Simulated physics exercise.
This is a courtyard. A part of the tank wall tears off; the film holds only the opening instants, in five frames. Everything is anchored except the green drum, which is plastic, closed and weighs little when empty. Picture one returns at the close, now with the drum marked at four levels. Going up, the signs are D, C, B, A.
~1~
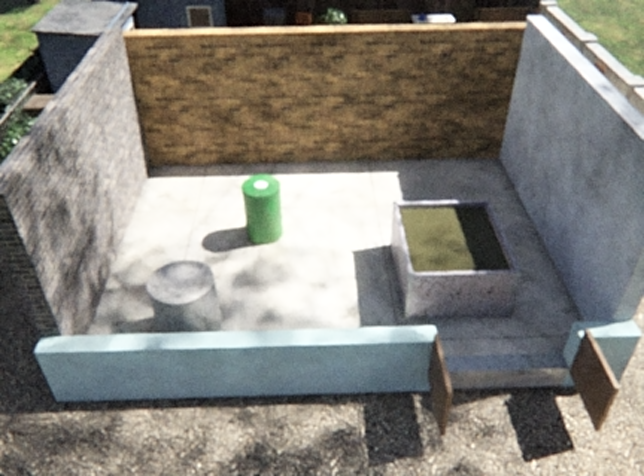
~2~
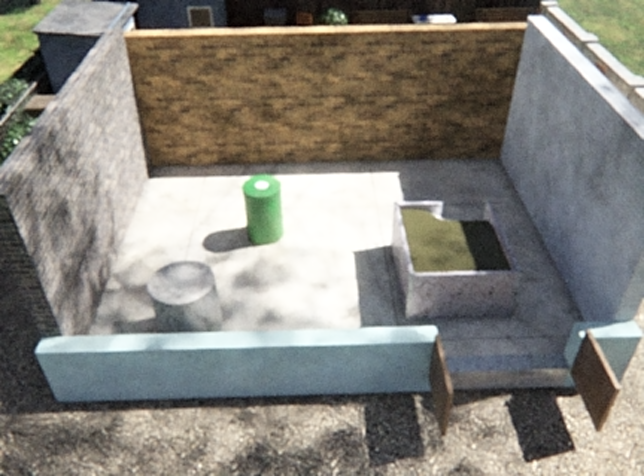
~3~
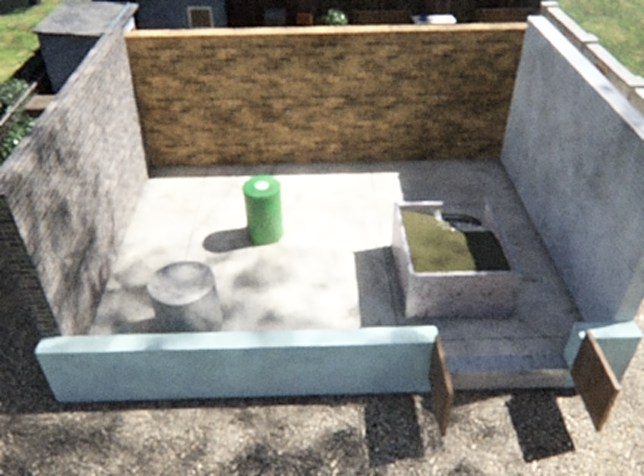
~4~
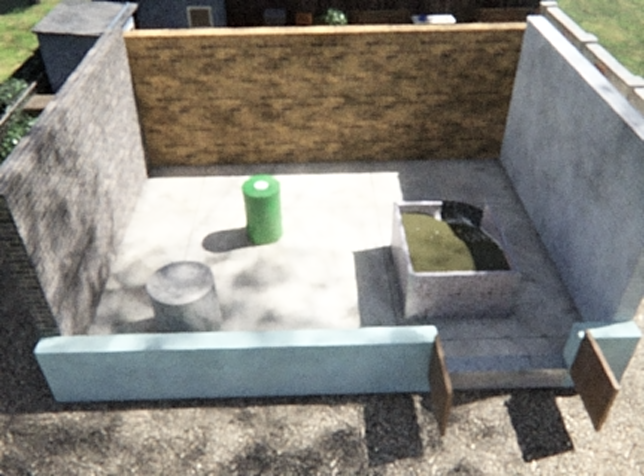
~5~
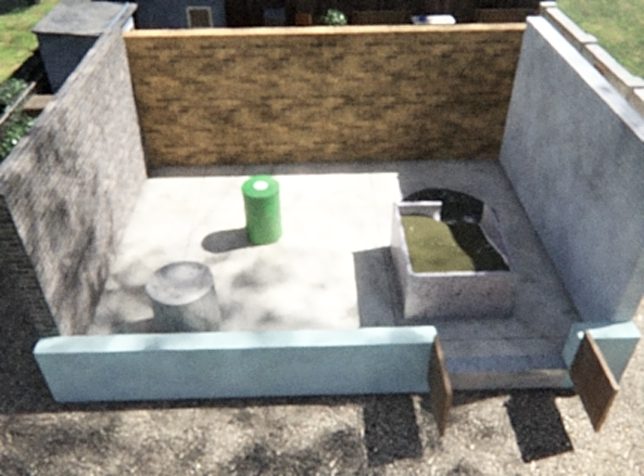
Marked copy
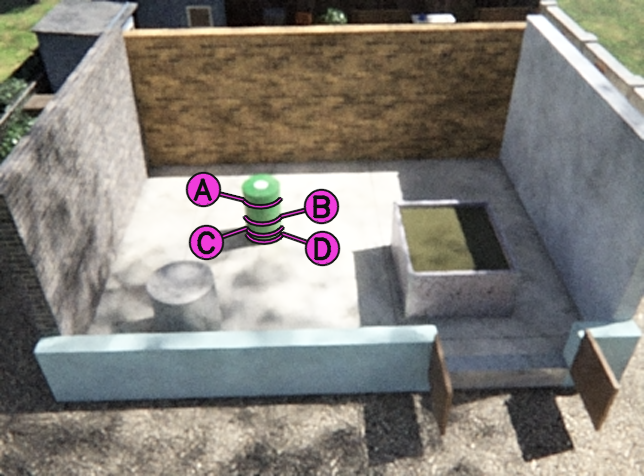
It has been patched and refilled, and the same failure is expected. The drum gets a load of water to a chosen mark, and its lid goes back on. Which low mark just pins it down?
D is the one.
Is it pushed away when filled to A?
No, not at all.
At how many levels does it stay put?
All of them.
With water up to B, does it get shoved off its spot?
No, not at all.
In magenta, A at (261, 206); B at (262, 224); C at (263, 235); D at (264, 242); from the bottom up D, C, B, A.
If A is chosen, it does not move.
If B is chosen, it does not move.
If C is chosen, it does not move.
If D is chosen, it does not move.
